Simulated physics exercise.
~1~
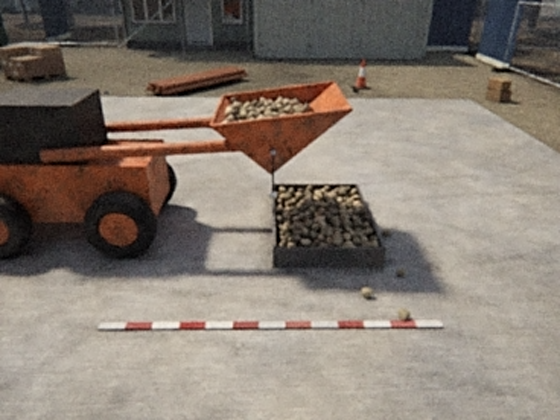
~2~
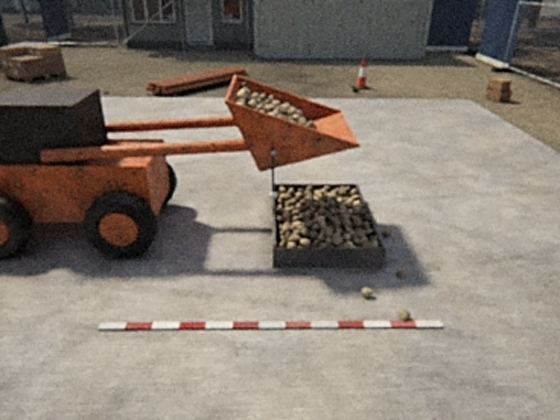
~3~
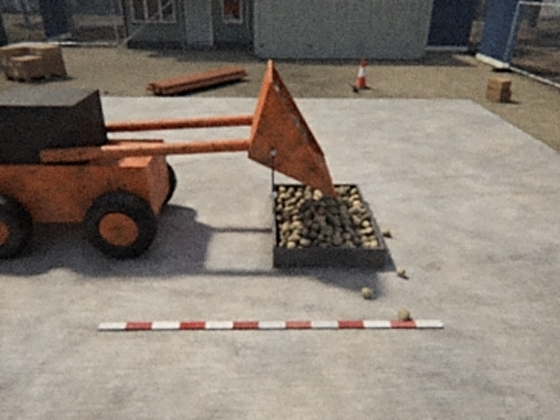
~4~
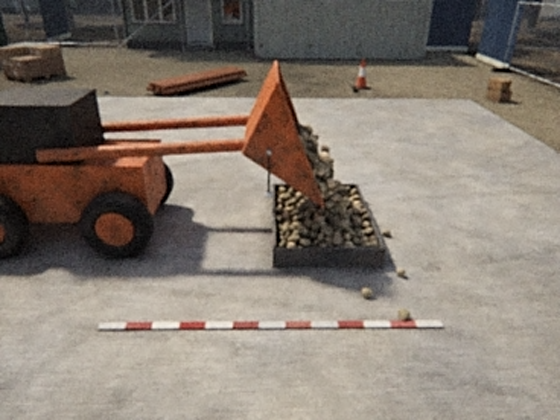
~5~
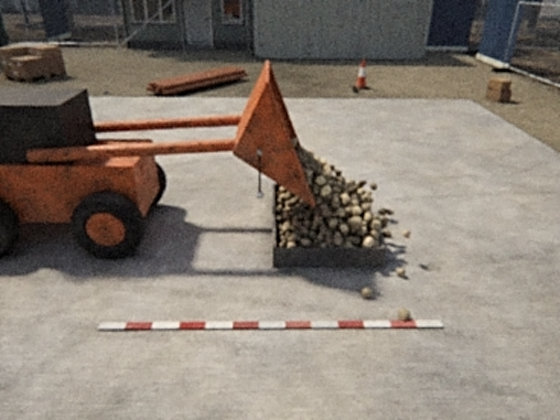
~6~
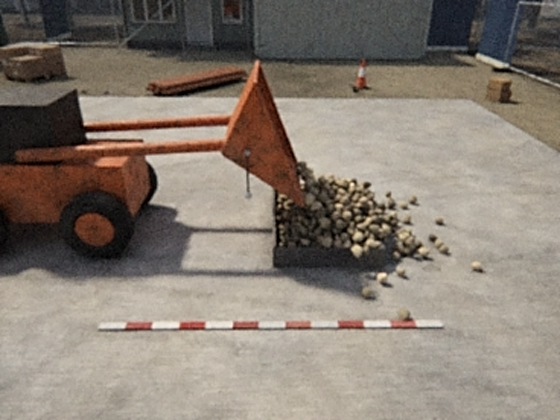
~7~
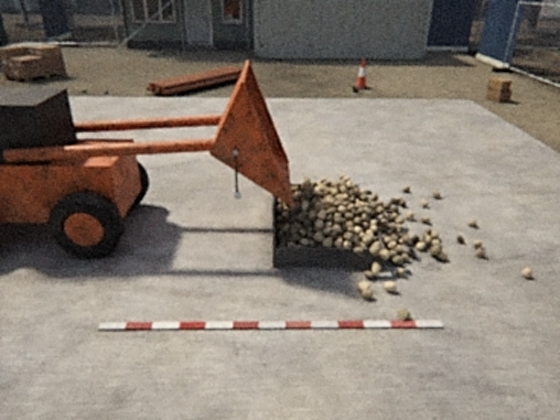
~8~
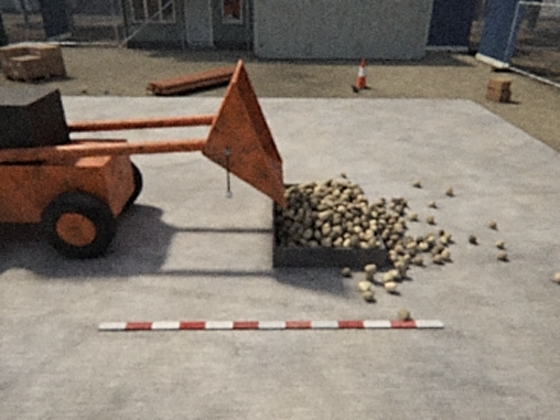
An orange loader on the left holds a bucket of rounded stones above a low, dark bin already filled with similar stones, with a red and white striped staff lying in front. The bucket tips forward until its lip points steeply down over the bin. Stones begin to slide out onto the heap as the machine starts backing away to the left. The pile swells, and some stones spill over the right side and front, rolling across the concrete. At the end, the tilted bucket looks empty, and the bin is heaped high with stones scattered beside it.
